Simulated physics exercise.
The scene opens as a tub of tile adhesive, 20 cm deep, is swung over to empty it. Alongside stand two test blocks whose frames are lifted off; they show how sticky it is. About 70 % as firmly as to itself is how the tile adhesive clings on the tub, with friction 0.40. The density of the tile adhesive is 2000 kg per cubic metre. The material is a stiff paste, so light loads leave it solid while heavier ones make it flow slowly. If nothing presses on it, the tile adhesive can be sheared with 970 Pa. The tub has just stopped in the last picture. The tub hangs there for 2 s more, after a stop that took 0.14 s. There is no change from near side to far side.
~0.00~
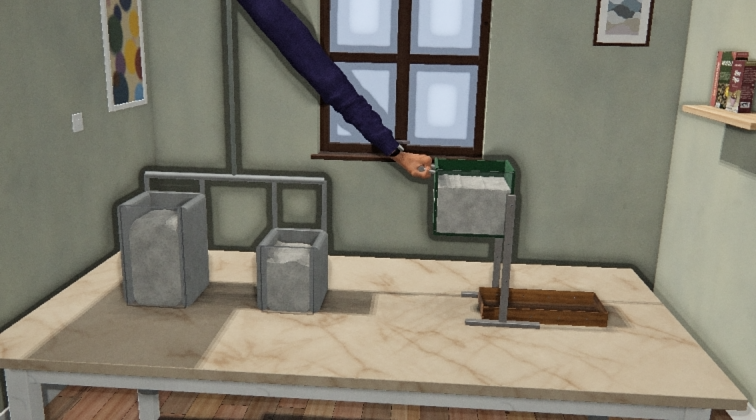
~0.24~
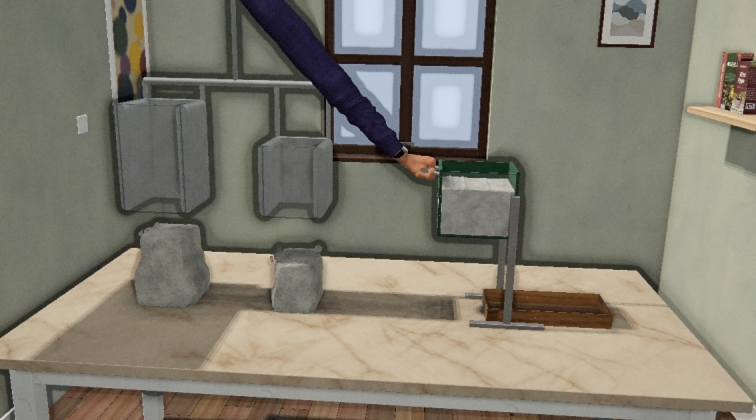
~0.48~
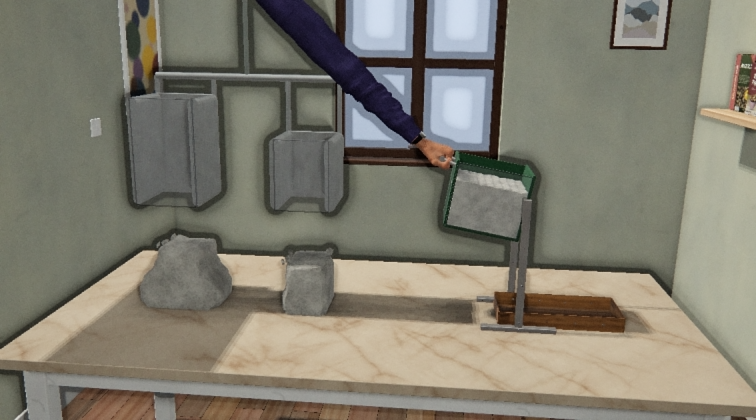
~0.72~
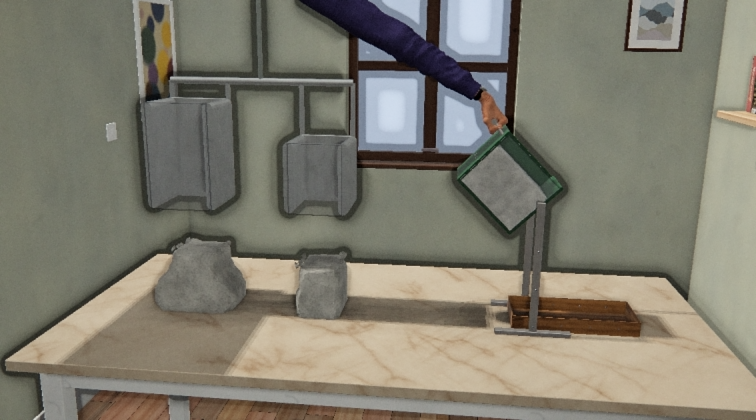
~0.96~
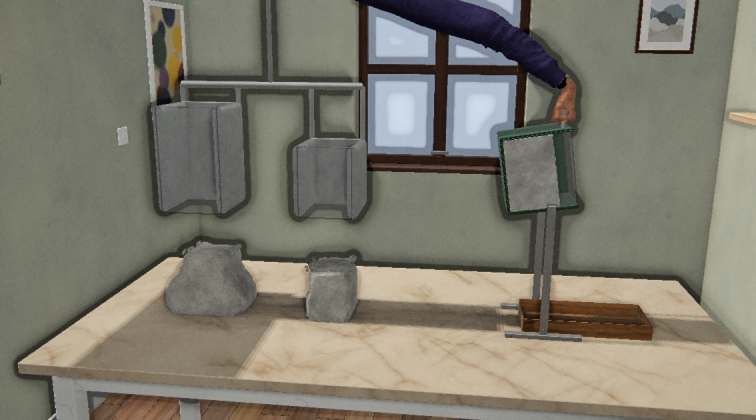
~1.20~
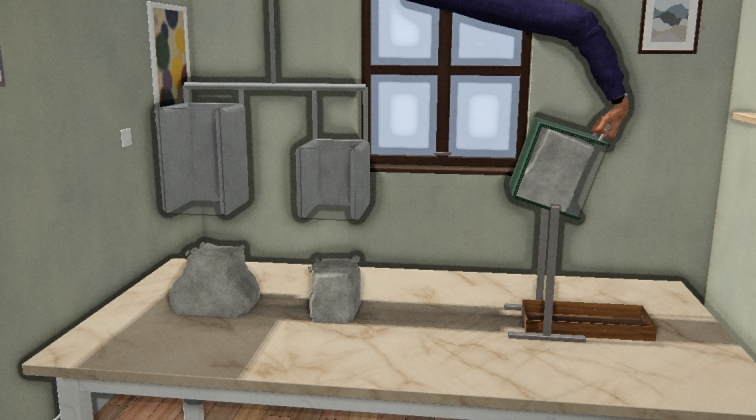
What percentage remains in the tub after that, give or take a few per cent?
39 %.
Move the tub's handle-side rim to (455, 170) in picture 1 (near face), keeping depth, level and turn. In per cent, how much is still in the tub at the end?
45 %.
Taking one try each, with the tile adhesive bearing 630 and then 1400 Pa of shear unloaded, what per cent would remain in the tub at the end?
It'd be some 30 percent the first time and some 100 percent the second.
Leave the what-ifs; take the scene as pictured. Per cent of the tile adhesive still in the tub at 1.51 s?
Near 45 in a hundred.
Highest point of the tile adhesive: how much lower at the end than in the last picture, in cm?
14 cm or so.
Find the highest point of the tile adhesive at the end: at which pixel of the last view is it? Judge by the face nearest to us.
(563, 179).
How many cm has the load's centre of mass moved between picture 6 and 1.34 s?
It has moved around 5 centimetres.
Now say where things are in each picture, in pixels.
Handle-side rim at (439, 170), tilt 0 degrees; top of the tile adhesive at (445, 187); blocks stand 29 cm, 19 cm (left to right), in the first picture.
Handle-side rim at (443, 171), tilt 0 degrees; top of the tile adhesive at (449, 188); blocks stand 25 cm, 19 cm (left to right), in the second picture.
Handle-side rim at (460, 162), tilt 10 degrees; top of the tile adhesive at (461, 180); blocks stand 21 cm, 19 cm (left to right), in the third picture.
Handle-side rim at (510, 134), tilt 45 degrees; top of the tile adhesive at (495, 150); blocks stand 21 cm, 18 cm (left to right), in the fourth picture.
Handle-side rim at (572, 132), tilt 81 degrees; top of the tile adhesive at (549, 136); blocks stand 21 cm, 18 cm (left to right), in the fifth picture.
Handle-side rim at (608, 147), tilt 107 degrees; top of the tile adhesive at (549, 132); blocks stand 21 cm, 18 cm (left to right), in the sixth picture.
After 1.34 s, the tub is at 107 degrees and holds 93 %.
After 1.51 s, the tub is at 107 degrees and holds 46 %.
After 1.68 s, the tub is at 107 degrees and holds 39 %.
After 1.85 s, the tub is at 107 degrees and holds 39 %.
After 3.20 s, at the end, the tub is at 107 degrees and holds 39 %.
